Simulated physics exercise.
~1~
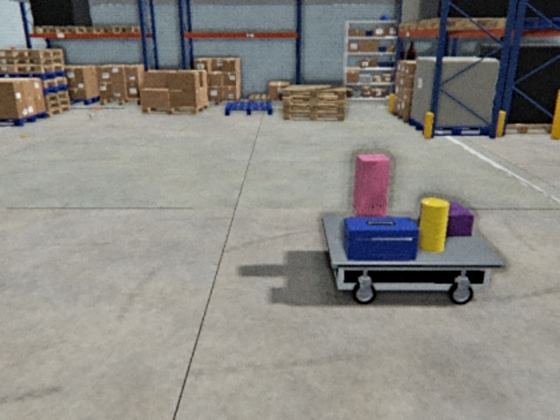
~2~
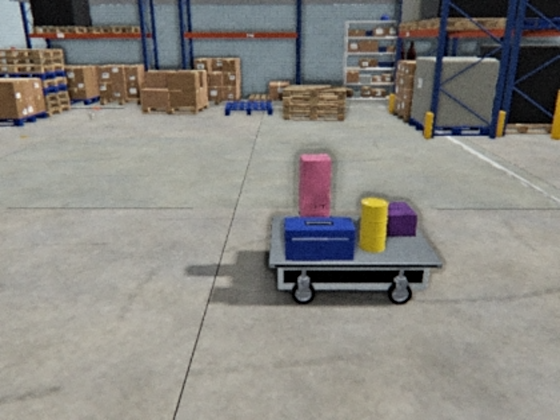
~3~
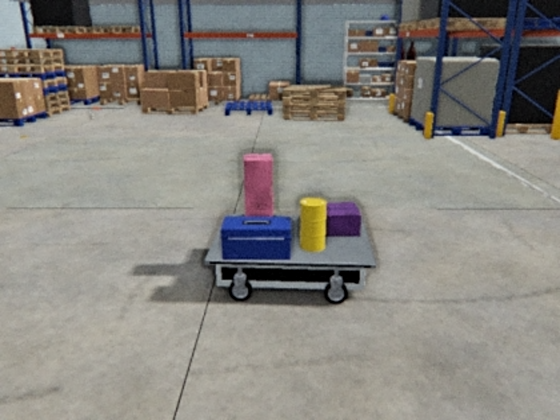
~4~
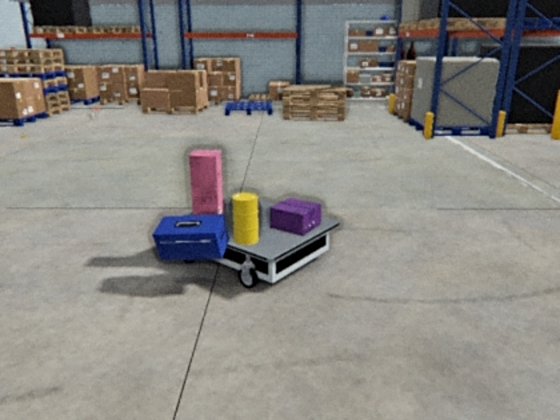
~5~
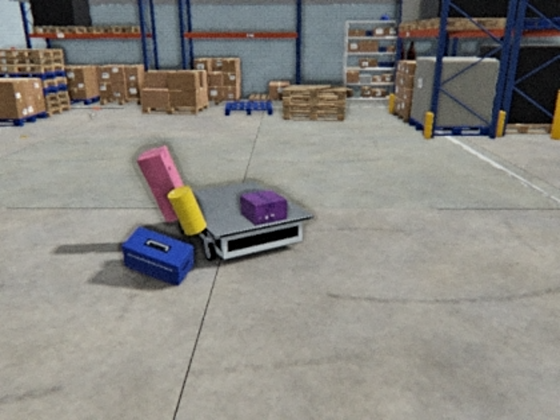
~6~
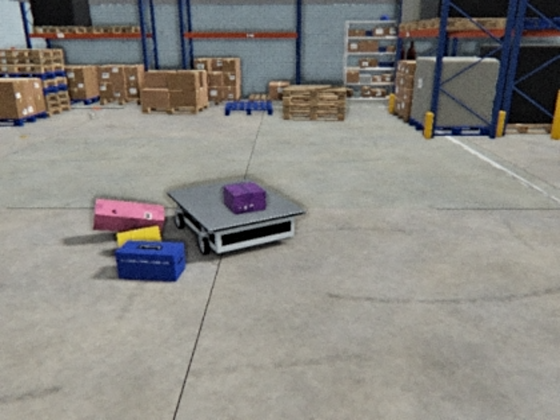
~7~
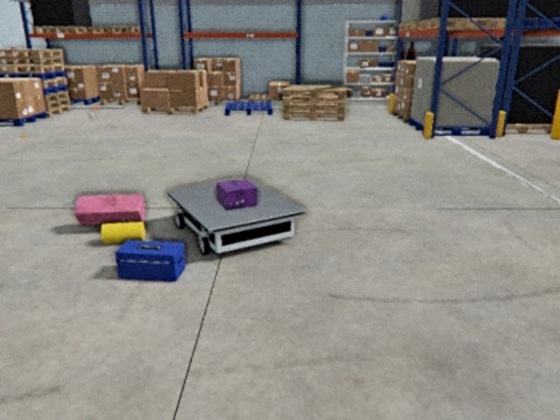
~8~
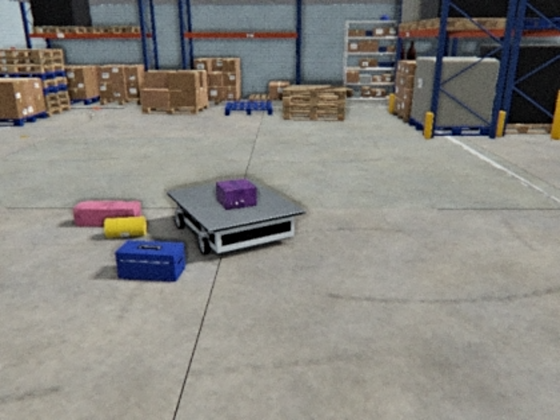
The footage shows a flat cart carrying a pink box, blue toolbox, yellow canister and purple parcel left across a warehouse floor, then turning away sharply as the toolbox, box and canister fall off its left side; it stops with only the parcel aboard.
